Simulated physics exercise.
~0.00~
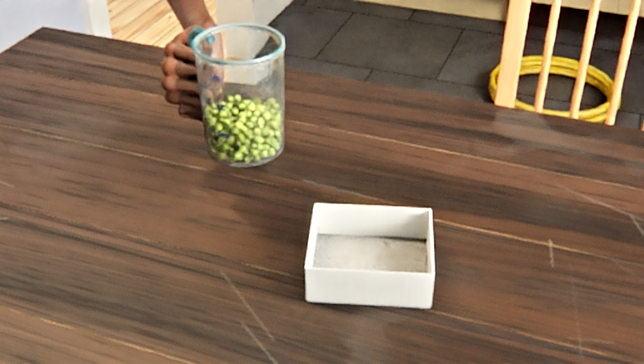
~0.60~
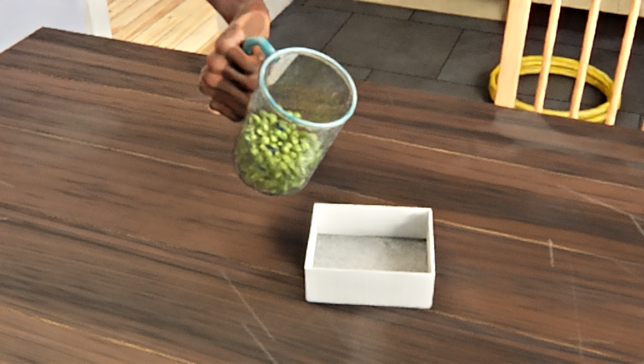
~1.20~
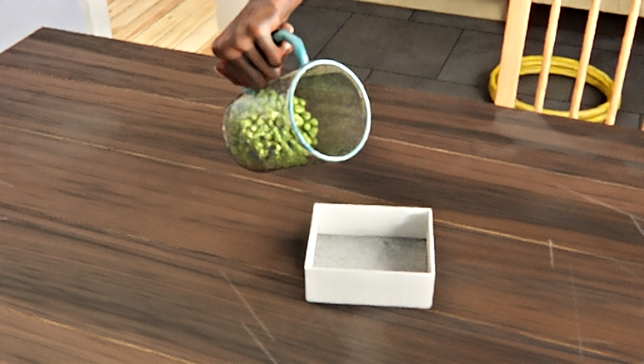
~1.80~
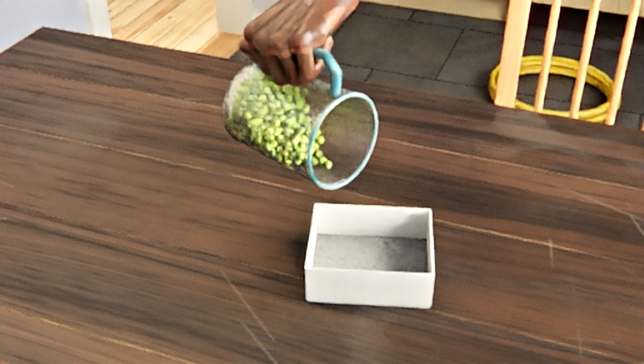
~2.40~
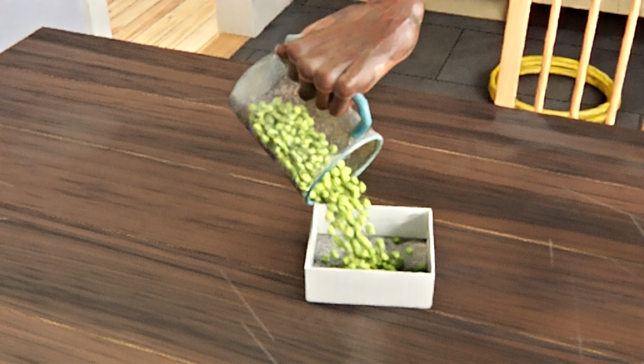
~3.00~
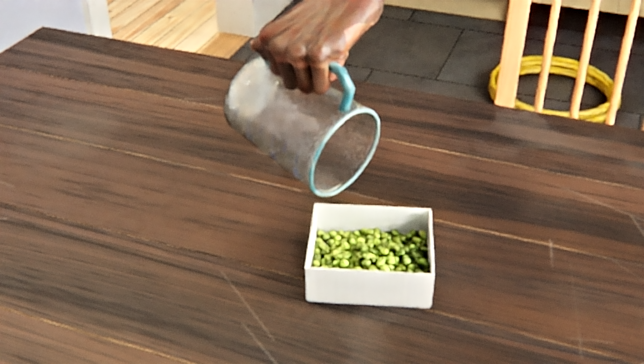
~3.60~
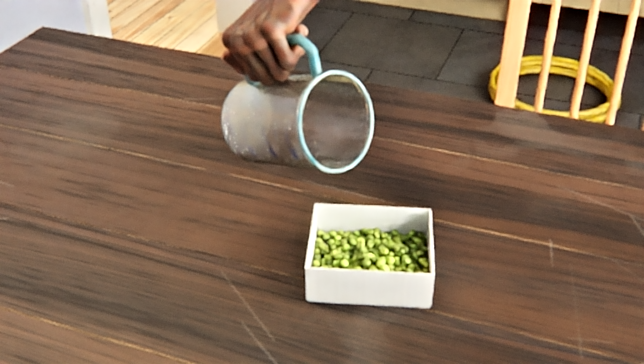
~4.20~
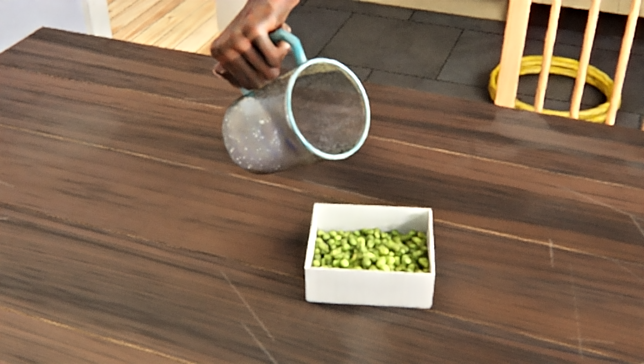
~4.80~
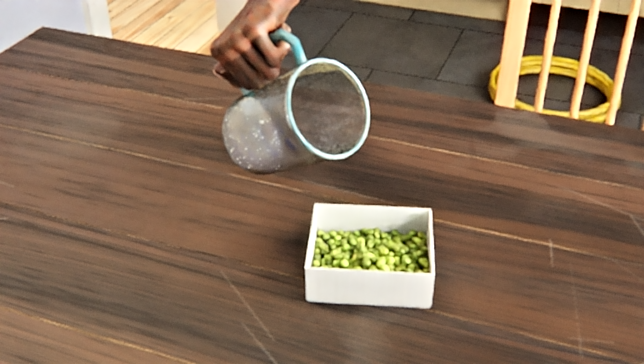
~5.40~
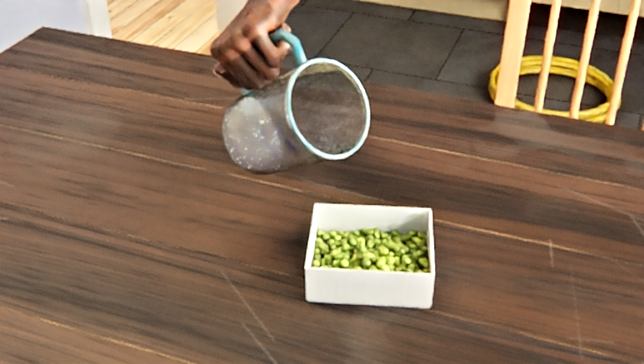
A hand tips a clear jug, pours green peas into a white tin, and tilts back.
